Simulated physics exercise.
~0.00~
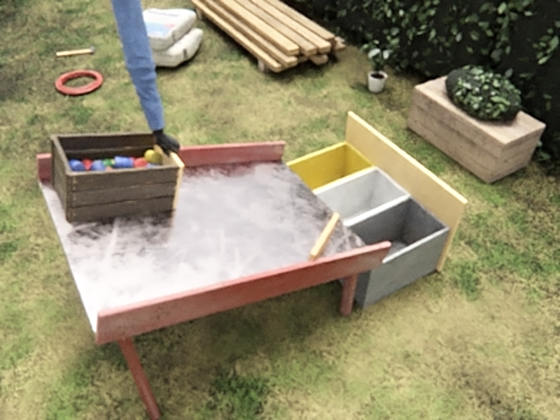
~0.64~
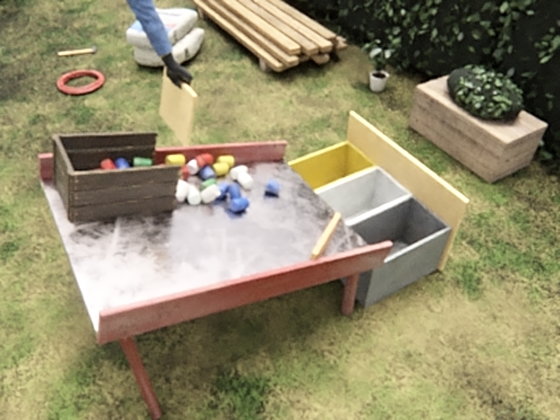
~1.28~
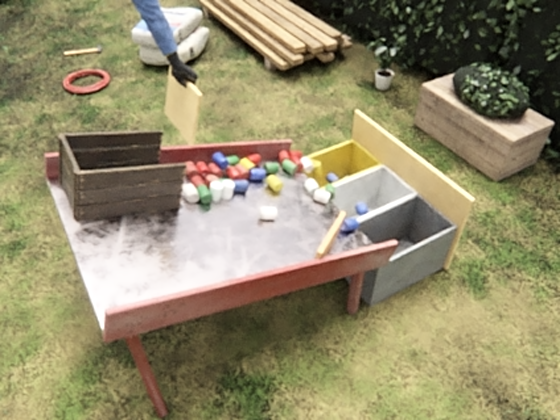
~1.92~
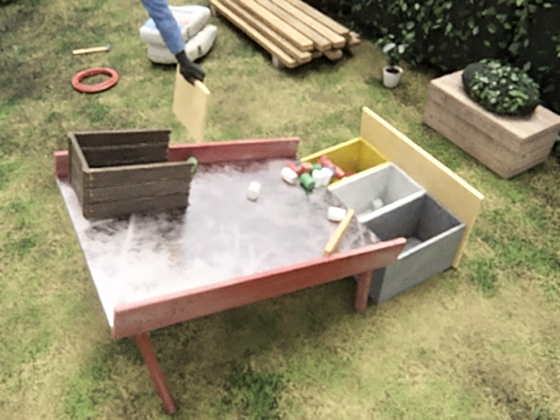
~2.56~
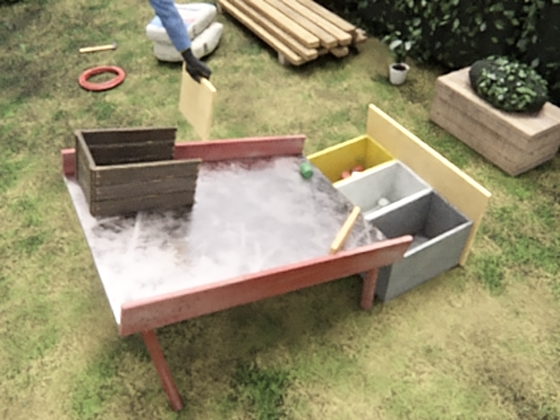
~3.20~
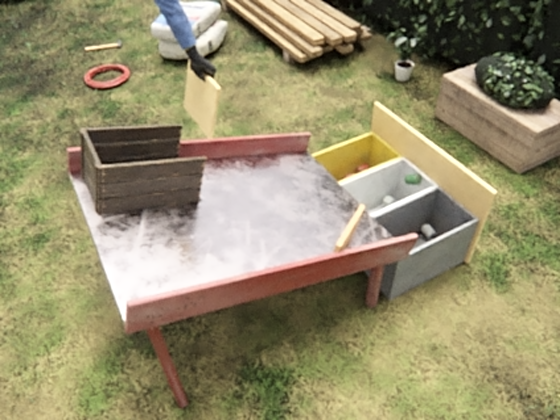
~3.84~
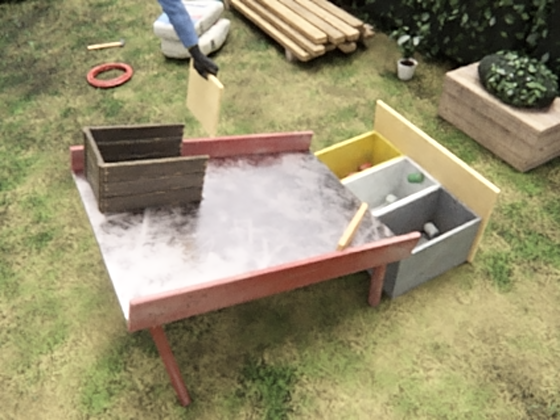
Small red, green, blue and white pieces sit in a dark wooden box at the upper end of a red-sided sloping table on a lawn. A gloved hand lifts a pale wooden panel out of the box's side, and the pieces spill out in a loose cluster. They spread down the slope to the right, toward yellow, white and grey bins, while the hand holds the panel clear. Most drop in, and the last few stragglers leave the table. At the end the slope is bare, with pieces lying in the bins.
